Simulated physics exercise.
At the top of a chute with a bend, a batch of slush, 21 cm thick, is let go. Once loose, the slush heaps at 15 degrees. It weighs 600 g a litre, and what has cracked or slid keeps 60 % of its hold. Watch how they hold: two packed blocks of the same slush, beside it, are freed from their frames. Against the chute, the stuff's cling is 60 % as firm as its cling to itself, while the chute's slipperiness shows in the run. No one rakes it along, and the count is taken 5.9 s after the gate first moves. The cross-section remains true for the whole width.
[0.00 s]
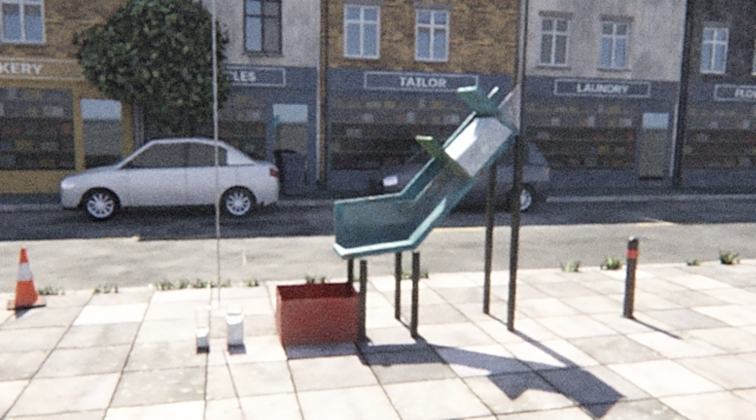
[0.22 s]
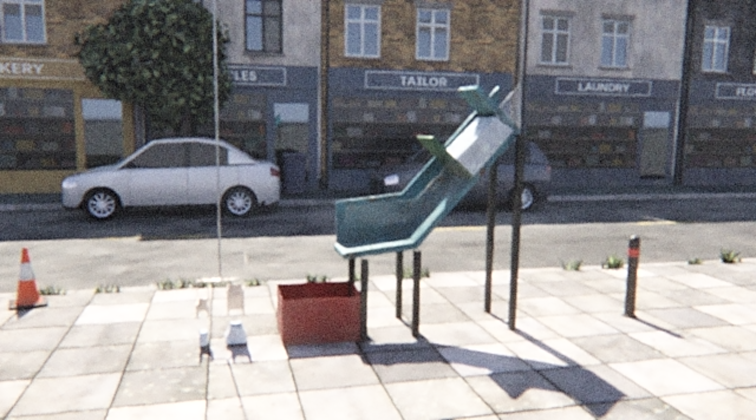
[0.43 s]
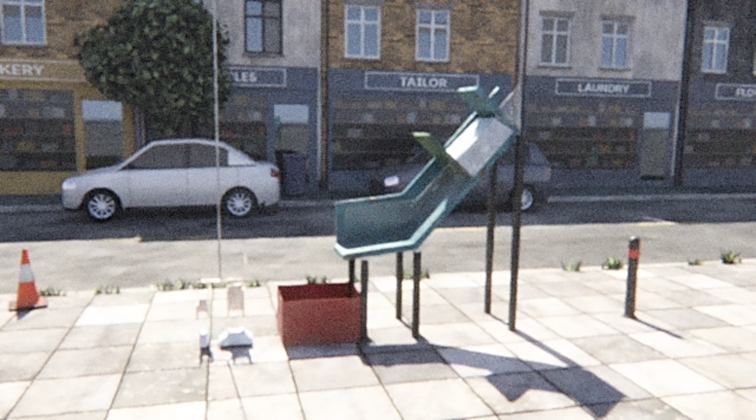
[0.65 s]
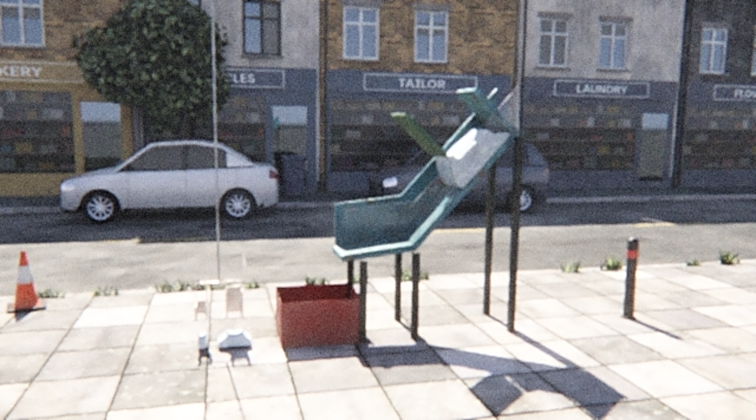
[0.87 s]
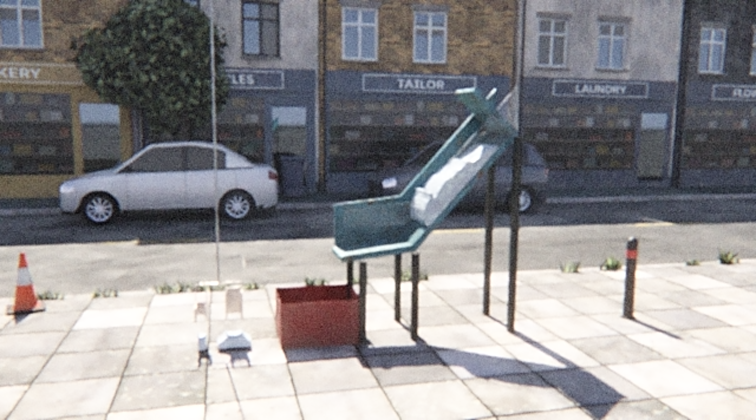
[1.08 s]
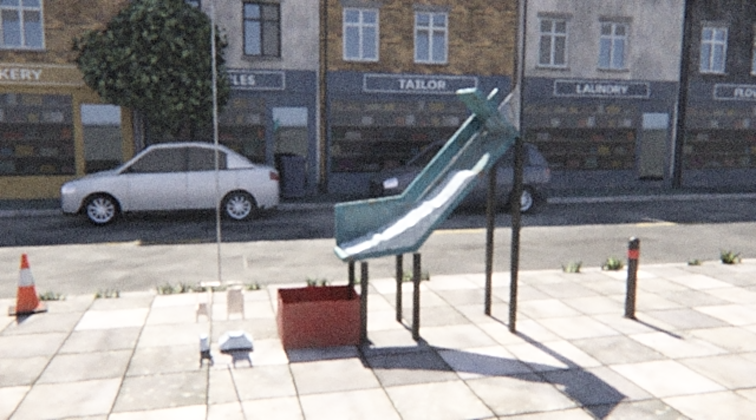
We see a green chute on posts above a red bin on a sunny pavement; of two small pale blocks nearby, the right one slumps lower, then a green gate swings up and white slush slides down leftward past the bend.
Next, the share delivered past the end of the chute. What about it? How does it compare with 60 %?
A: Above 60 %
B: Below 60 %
Above 60 % (A).
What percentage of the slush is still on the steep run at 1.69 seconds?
Some 1 in a hundred.
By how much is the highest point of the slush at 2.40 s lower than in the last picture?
Around 58 centimetres, give or take.
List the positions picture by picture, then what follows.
In the first frame, front end of the slush at (457, 161); test blocks 9.1 cm, 19 cm high (left to right).
In the second frame, front end of the slush at (458, 160); test blocks 9.0 cm, 14 cm high (left to right).
In the third frame, front end of the slush at (458, 160); test blocks 9.0 cm, 9.6 cm high (left to right).
In the fourth frame, front end of the slush at (450, 159); test blocks 9.0 cm, 9.6 cm high (left to right).
In the fifth frame, front end of the slush at (424, 215); test blocks 9.0 cm, 9.6 cm high (left to right).
In the sixth frame, front end of the slush at (349, 254); test blocks 9.0 cm, 9.6 cm high (left to right).
By 1.69 s, 1 % is on the steep run, 45 % on the flatter one and 54 % past the end.
By 2.40 s, 1 % is on the steep run, 19 % on the flatter one and 80 % past the end.
By 3.12 s, 1 % is on the steep run, 19 % on the flatter one and 80 % past the end.
By 3.83 s, 1 % is on the steep run, 19 % on the flatter one and 80 % past the end.
By 6.29 s, at the end, 1 % is on the steep run, 19 % on the flatter one and 80 % past the end.
